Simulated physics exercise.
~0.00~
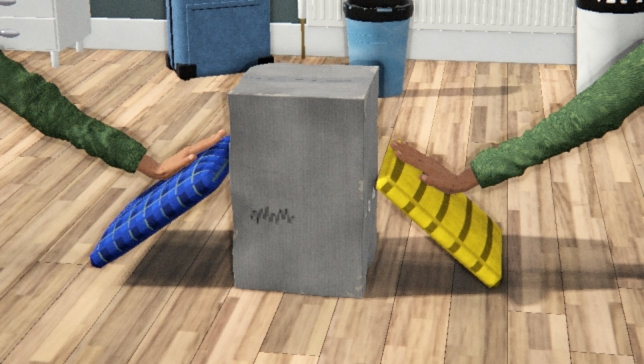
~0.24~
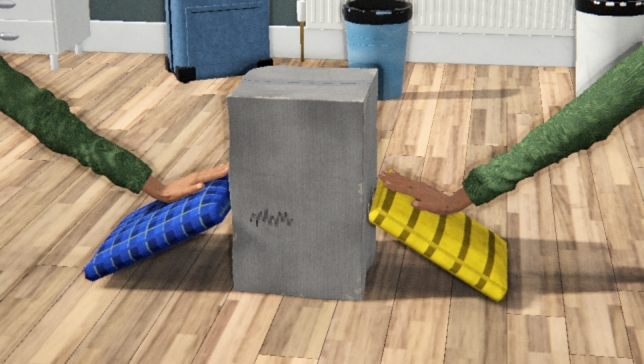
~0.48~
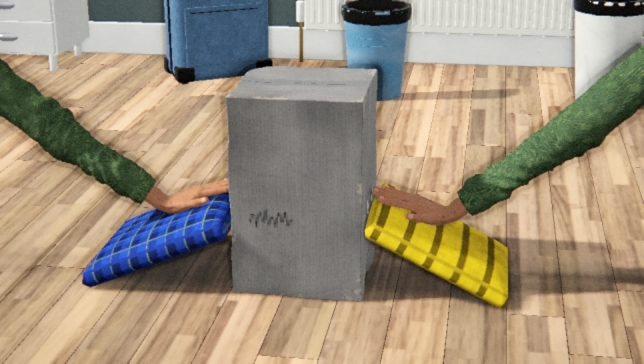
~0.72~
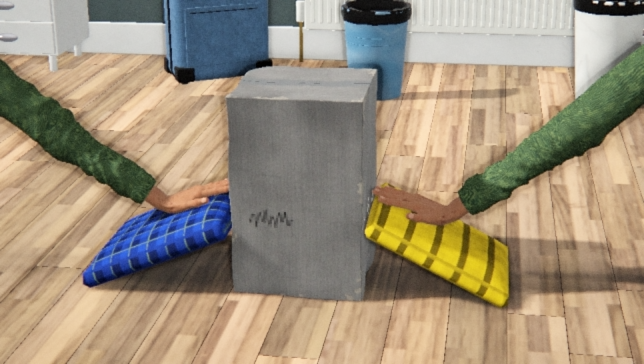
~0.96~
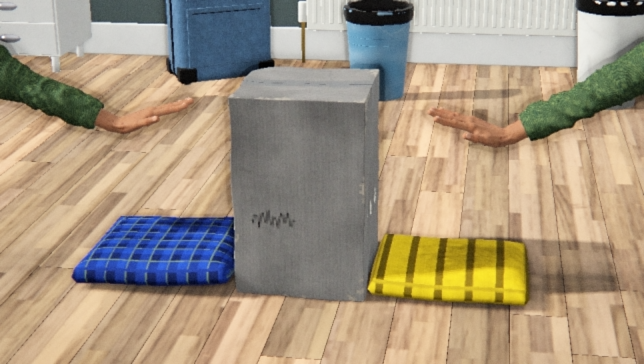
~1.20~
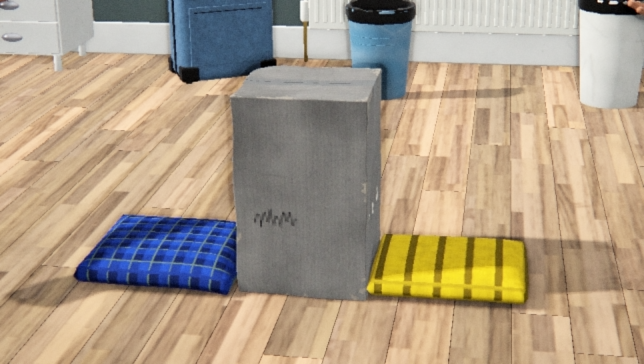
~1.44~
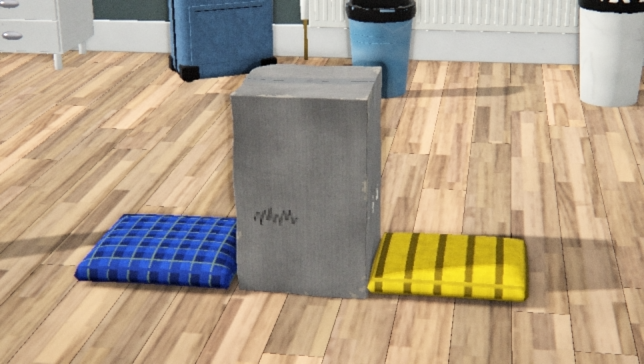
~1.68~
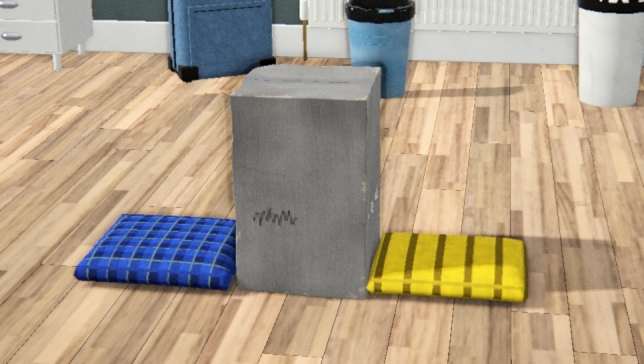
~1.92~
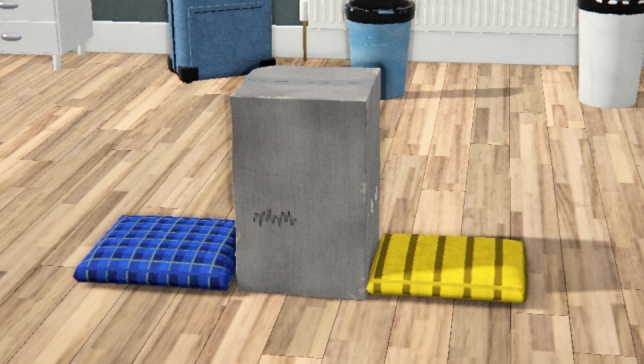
On a wooden floor, two hands lower a blue cushion and yellow pillow flat beside a grey box.
